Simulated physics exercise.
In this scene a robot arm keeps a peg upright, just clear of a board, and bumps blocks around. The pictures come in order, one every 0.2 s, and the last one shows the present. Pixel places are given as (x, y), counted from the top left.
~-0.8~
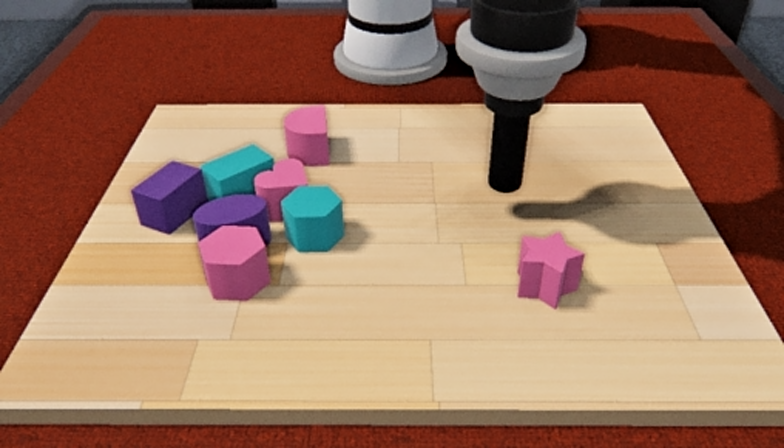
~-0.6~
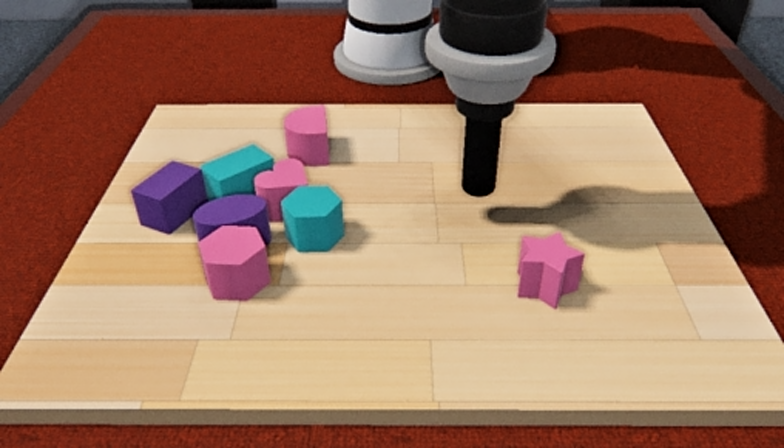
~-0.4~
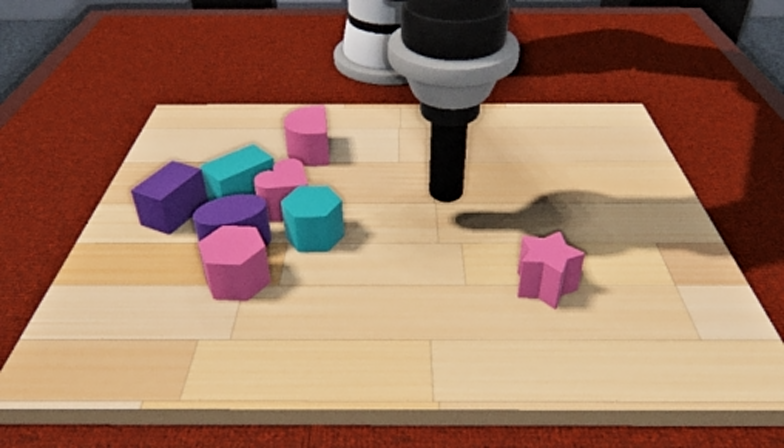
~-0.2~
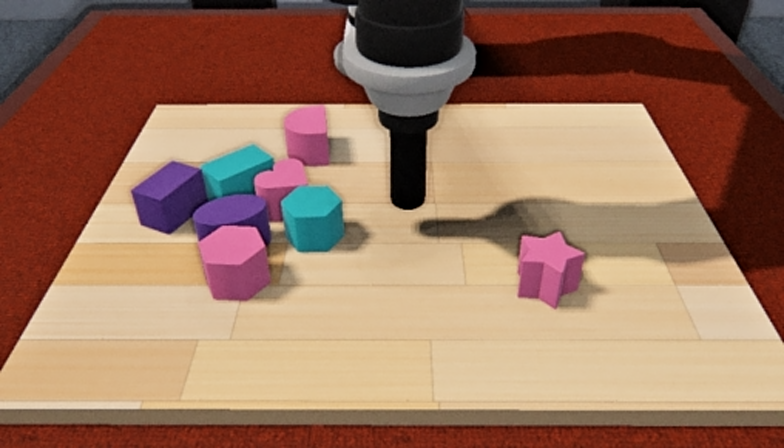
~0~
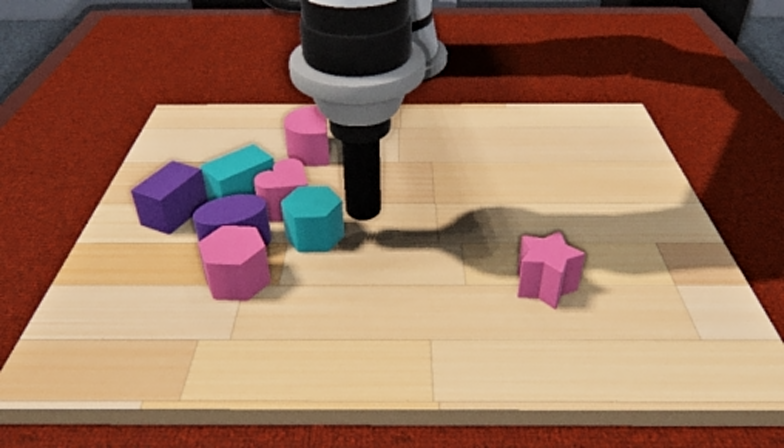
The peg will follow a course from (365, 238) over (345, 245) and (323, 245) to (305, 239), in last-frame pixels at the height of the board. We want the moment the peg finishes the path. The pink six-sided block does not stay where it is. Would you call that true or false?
The statement is incorrect.
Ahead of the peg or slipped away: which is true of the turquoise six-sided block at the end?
In front, I predict.
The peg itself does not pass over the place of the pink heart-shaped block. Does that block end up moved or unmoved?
Answer: Moved.
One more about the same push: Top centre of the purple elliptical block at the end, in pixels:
The middle of its top is at (203, 210).
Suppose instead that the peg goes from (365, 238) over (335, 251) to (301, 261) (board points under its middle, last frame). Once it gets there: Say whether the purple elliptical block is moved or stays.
The push reaches it.
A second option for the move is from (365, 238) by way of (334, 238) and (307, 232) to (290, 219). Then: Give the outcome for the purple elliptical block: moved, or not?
At the moment the path ends, the purple elliptical block no longer stands where it did.
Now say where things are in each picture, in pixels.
In the first frame, tip of the peg (505, 185), middles of tops, purple elliptical block (230, 209), pink six-sided block (231, 244), pink heart-shaped block (283, 174), turquoise six-sided block (312, 200).
In the second frame, peg (478, 189), nothing pushed.
In the third frame, peg (446, 194), nothing pushed.
In the fourth frame, peg (408, 202), nothing pushed.
In the fifth frame, peg (364, 212), purple elliptical block (230, 209), pink six-sided block (231, 244), pink heart-shaped block (283, 174), turquoise six-sided block (312, 200).
What follows on the original path. Halfway along, peg (332, 220); purple elliptical block (224, 209); turquoise six-sided block (289, 201).
At the end, peg (302, 213); purple elliptical block (203, 210), turned 35° anticlockwise; pink six-sided block unmoved; pink heart-shaped block (280, 168), turned 15° clockwise; turquoise six-sided block (261, 194).
